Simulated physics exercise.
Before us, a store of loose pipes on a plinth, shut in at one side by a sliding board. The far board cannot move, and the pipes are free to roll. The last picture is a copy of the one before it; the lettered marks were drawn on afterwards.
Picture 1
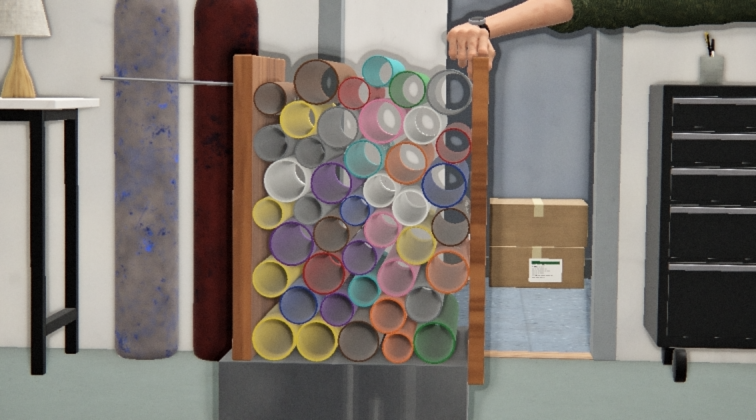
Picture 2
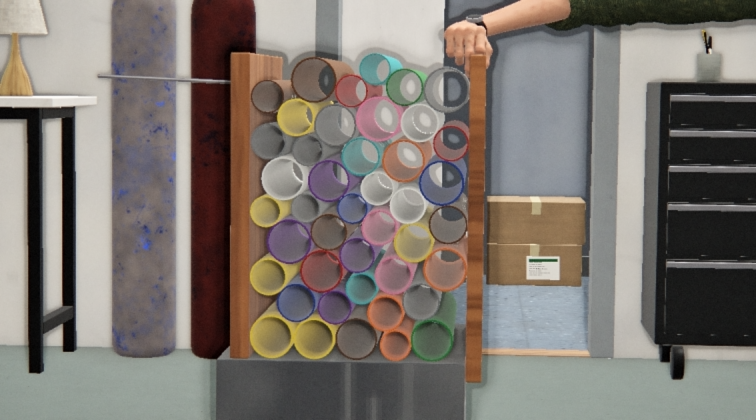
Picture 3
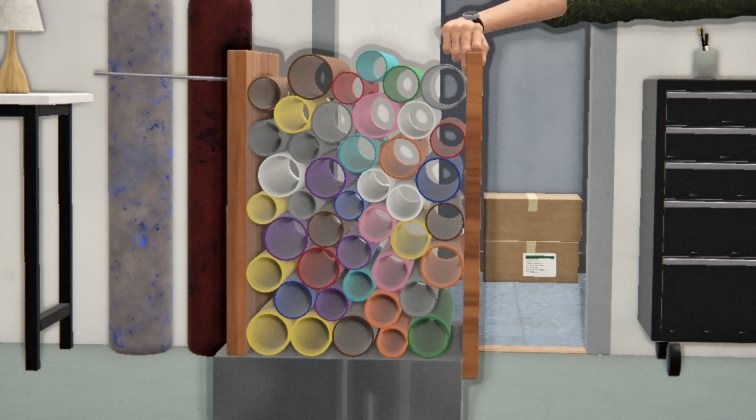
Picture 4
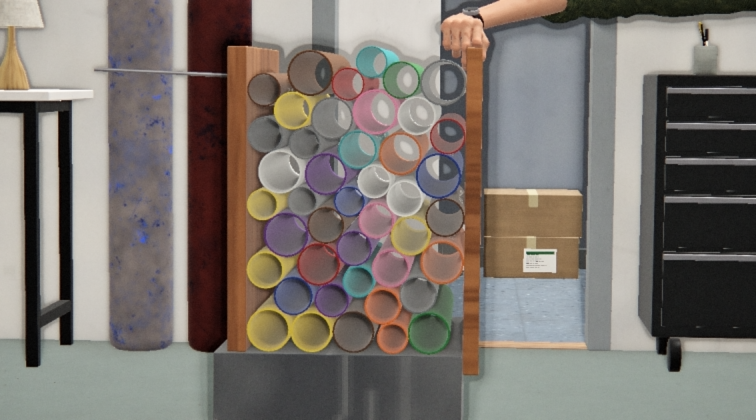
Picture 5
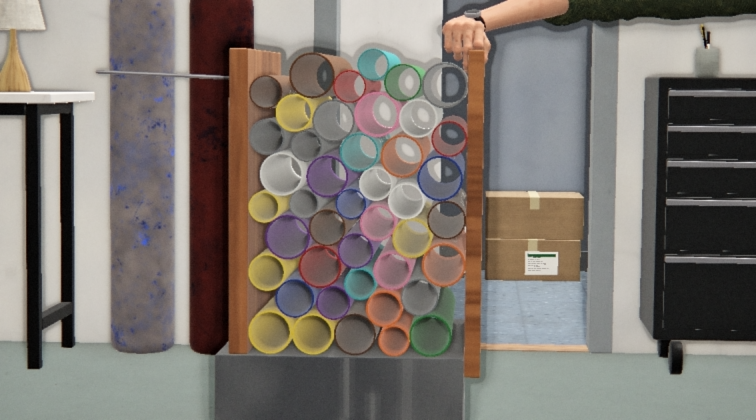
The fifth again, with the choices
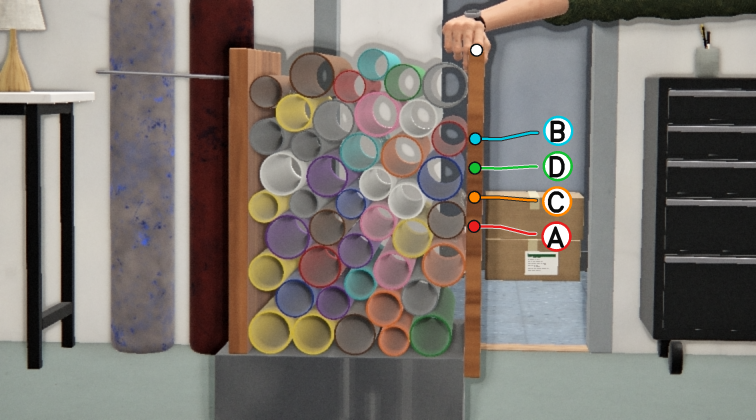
Storeroom with colourful pipes stacked loose between wooden boards, a hand gripping the right board's top as the view shifts slightly.
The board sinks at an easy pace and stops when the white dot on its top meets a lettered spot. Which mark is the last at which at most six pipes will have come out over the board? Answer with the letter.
It can be let down to C.
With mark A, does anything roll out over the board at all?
Yes, at A.
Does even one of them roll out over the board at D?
Yes, at D.
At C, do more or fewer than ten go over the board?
Fewer than ten.
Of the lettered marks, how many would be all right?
Three of the four.
On the marked copy, A at (474, 227); B at (476, 139); C at (475, 198); D at (475, 168); the white dot at (477, 50).
Taking C. A third of the way, top of the board (467, 118).
Two thirds of the way, top of the board (466, 193).
When it is over, top of the board (466, 197), five out over the board.
As for the rest, A more than six out over the board; B one out over the board; D five out over the board.
